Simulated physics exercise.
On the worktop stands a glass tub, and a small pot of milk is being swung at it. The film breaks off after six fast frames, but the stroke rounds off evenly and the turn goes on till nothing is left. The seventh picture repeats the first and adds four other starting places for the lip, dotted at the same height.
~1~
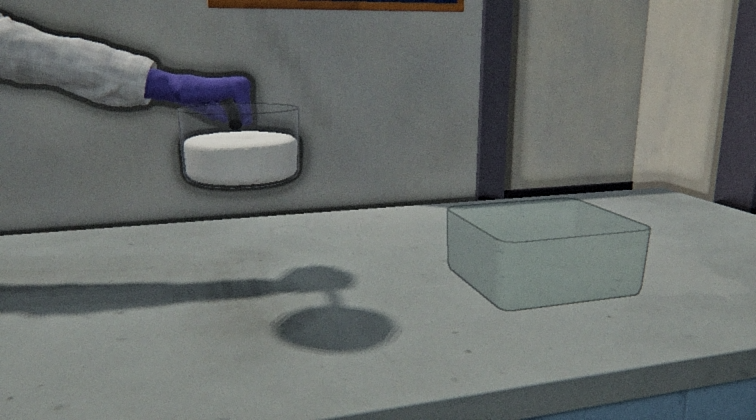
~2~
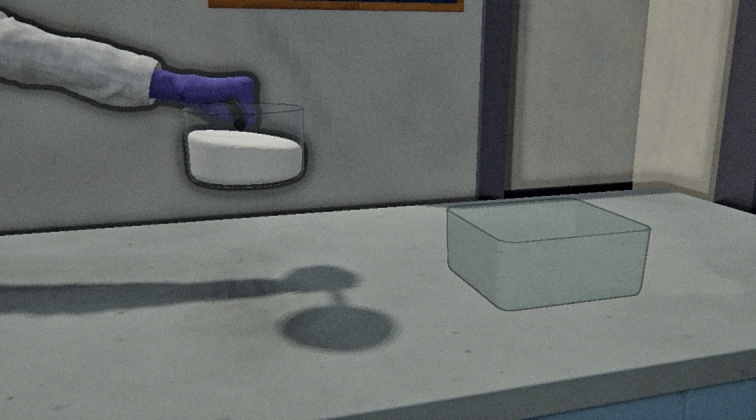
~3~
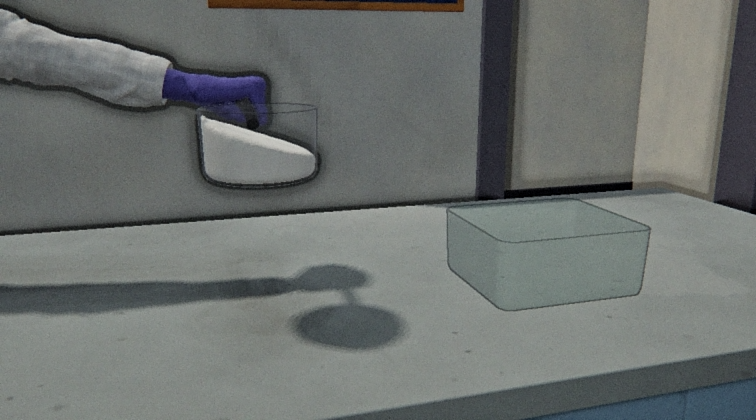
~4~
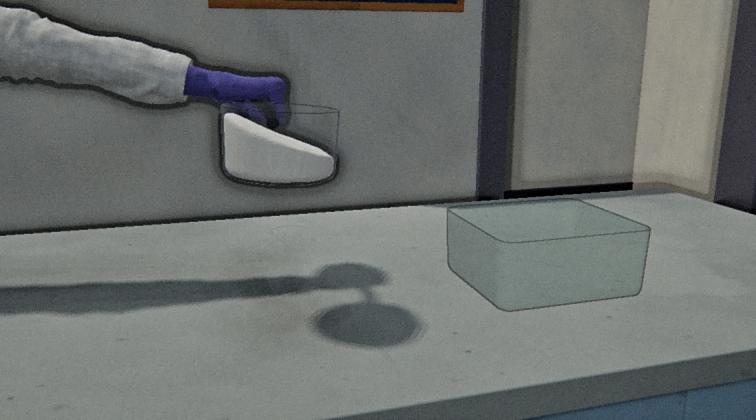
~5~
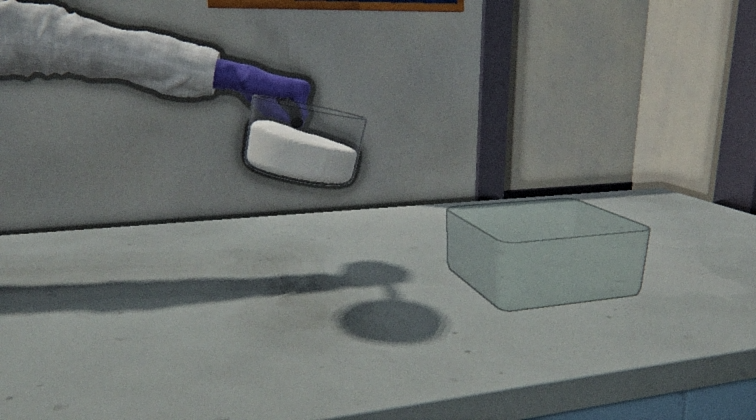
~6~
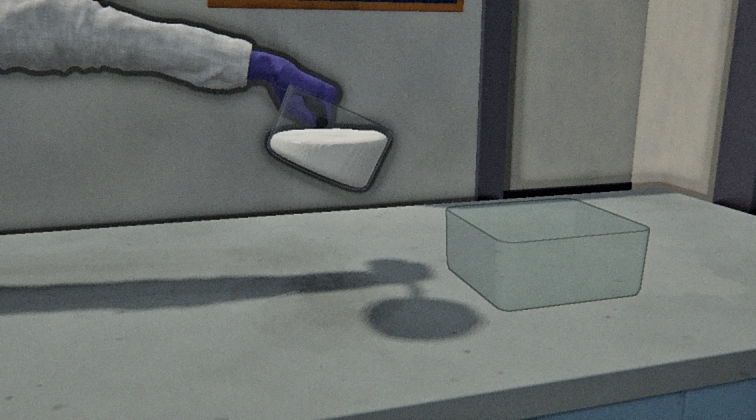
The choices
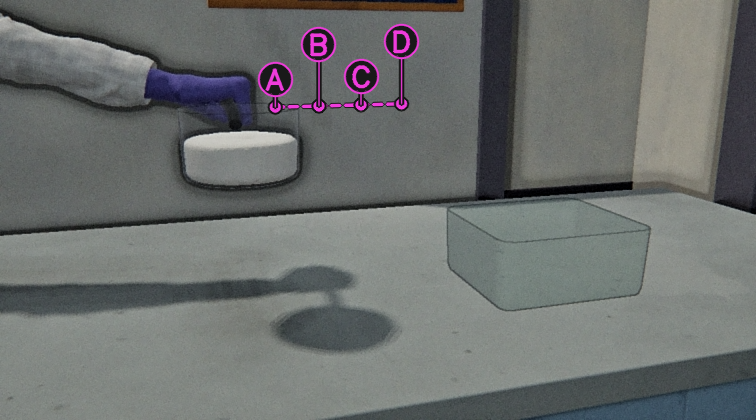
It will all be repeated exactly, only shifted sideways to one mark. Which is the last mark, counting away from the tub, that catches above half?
The limit is B.
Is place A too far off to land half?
Yes, it does.
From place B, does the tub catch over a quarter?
Yes.
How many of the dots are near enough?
Three of them.
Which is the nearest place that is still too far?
Place A.
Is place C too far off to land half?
No, not at all.
On the marked copy, A at (275, 107); B at (318, 106); C at (361, 104); D at (401, 103).
If A is chosen, about 28 % lands in the tub, 68 % falls short and 4 % goes beside or beyond.
If B is chosen, about 65 % lands in the tub, 30 % falls short and 5 % goes beside or beyond.
If C is chosen, about 86 % lands in the tub, 4 % falls short and 9 % goes beside or beyond.
If D is chosen, about 91 % lands in the tub, 4 % falls short and 5 % goes beside or beyond.
